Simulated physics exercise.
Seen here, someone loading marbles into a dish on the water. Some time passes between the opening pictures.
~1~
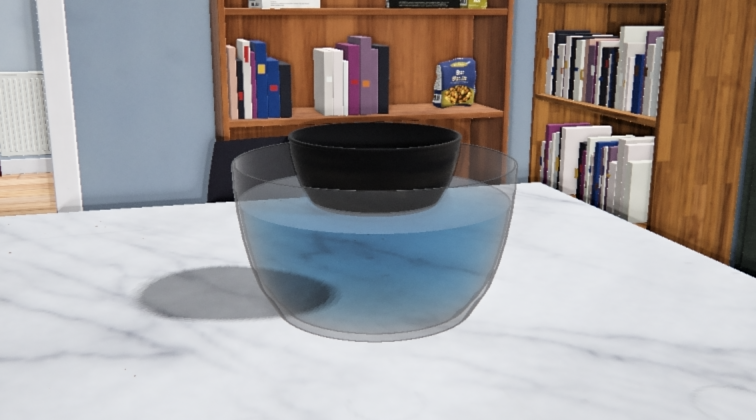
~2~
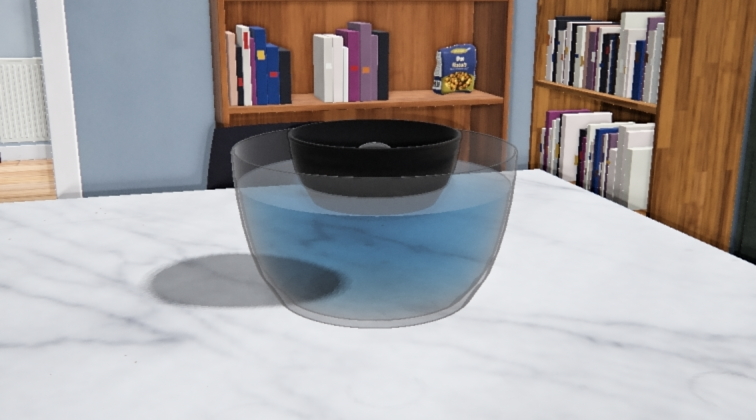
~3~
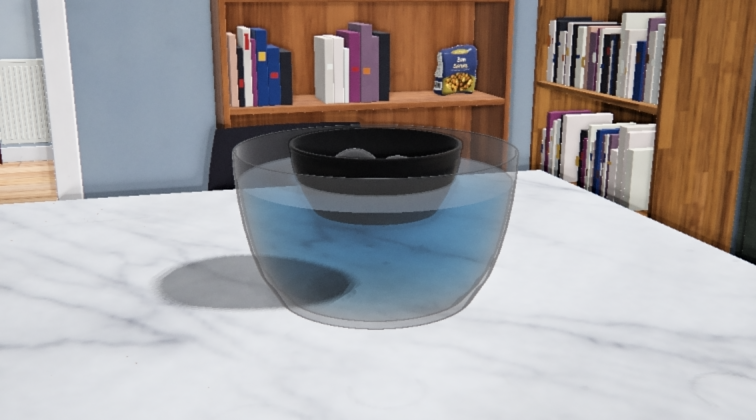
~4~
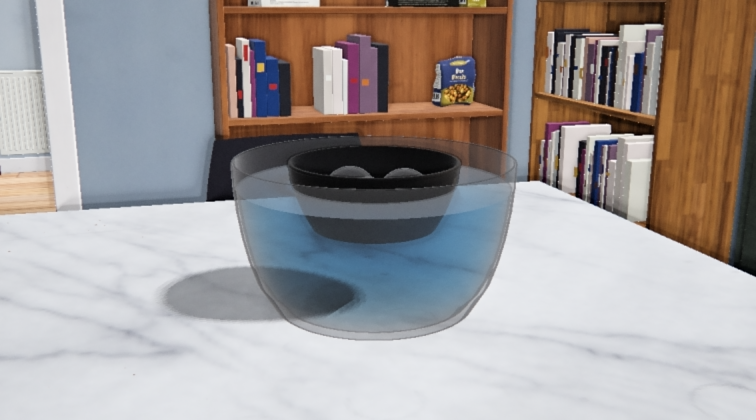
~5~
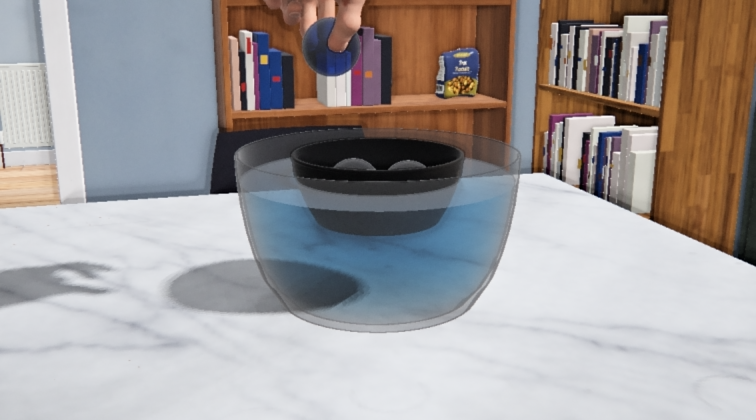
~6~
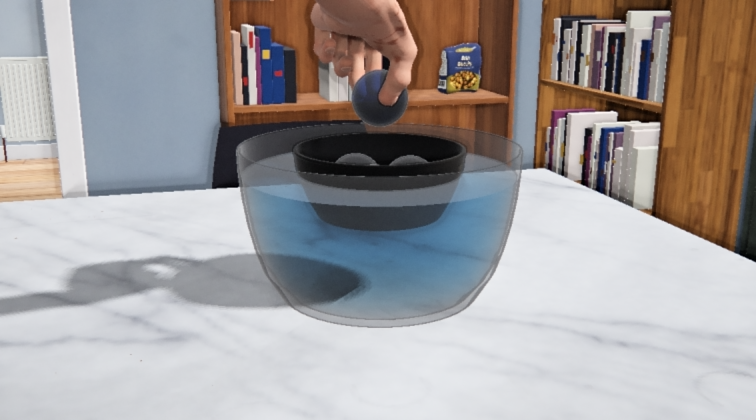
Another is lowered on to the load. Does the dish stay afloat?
With one more the dish stays afloat.
A moment on, the glass marble is in and the dish dips.
Further on, it steadies; about a fifth of its side above the surface.
When it is over, the dish floats; about a fifth of its side above the surface.
